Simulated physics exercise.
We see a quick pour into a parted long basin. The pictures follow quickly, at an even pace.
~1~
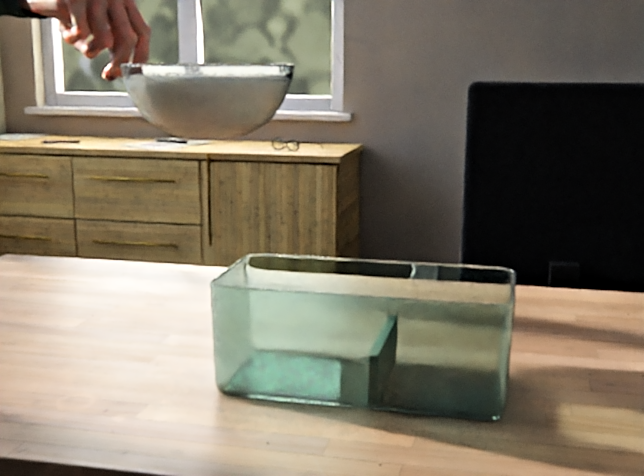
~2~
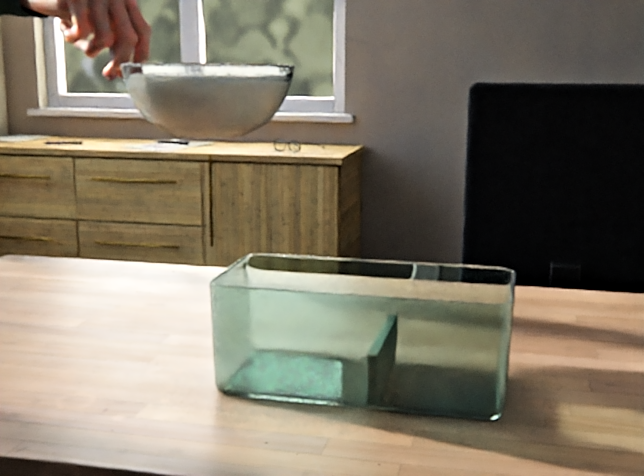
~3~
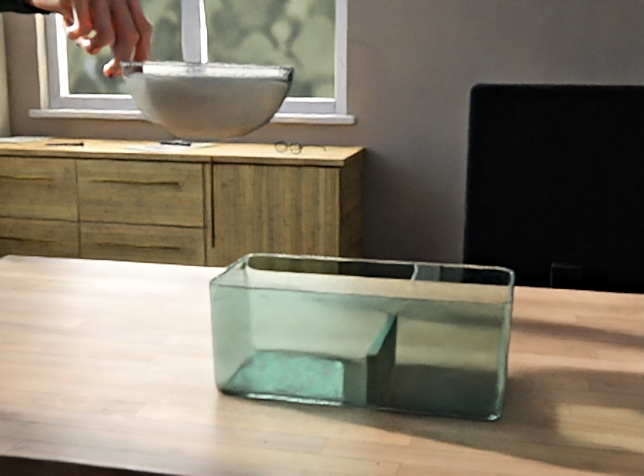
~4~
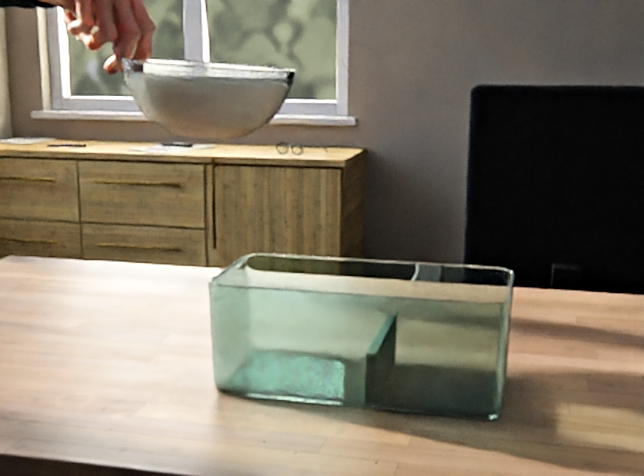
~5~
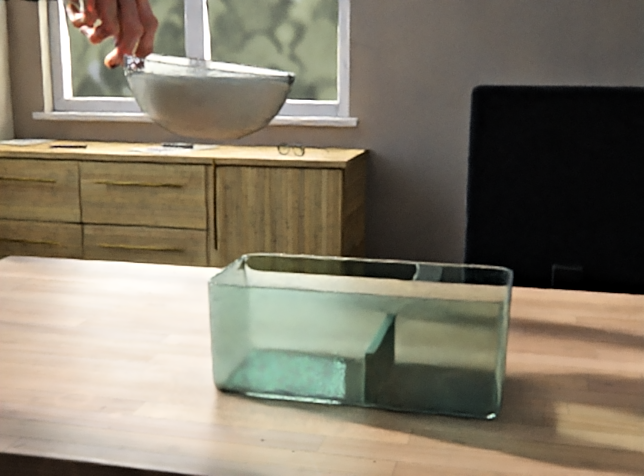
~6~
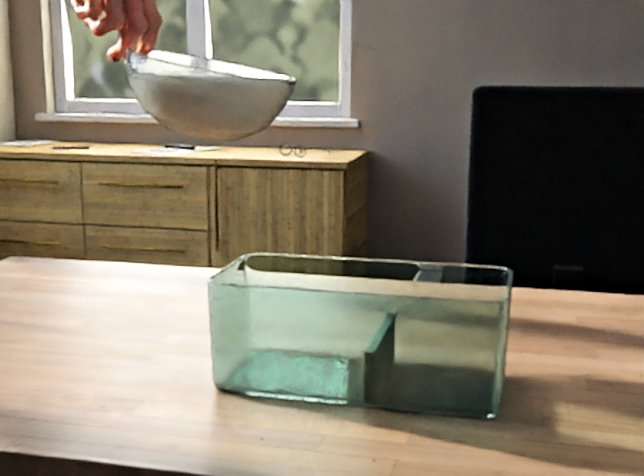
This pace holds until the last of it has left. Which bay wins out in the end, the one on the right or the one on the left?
The biggest share is going to settle to the left of the divide.
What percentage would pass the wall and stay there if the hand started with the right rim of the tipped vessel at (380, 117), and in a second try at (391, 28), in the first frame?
It comes out at around 85 percent and then around 75 percent.
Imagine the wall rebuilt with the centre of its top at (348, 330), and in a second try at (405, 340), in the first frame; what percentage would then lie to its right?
65 %, then 5 %.
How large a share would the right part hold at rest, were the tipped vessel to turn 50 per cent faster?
Roughly 20 percent.
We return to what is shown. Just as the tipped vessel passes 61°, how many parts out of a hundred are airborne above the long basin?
Around 40 in a hundred, more or less.
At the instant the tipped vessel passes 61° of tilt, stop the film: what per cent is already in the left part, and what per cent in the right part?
15 % left, 10 % right.
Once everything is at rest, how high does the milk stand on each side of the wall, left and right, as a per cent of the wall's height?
The left comes to 60 % and the right to 30 %.
A moment on, the tilt is 61° and 36 per cent is still to pour, 16 is left of the wall and 9 right of it.
Next, the tilt is 97° and 0 per cent is still to pour, 68 is left of the wall and 25 right of it.
Then the tilt is 108° and 0 per cent is still to pour, 72 is left of the wall and 25 right of it.
Later the tilt is 108° and 0 per cent is still to pour, 72 is left of the wall and 25 right of it.
In the end 72 per cent lies left of the wall, 26 right of it and 2 outside.
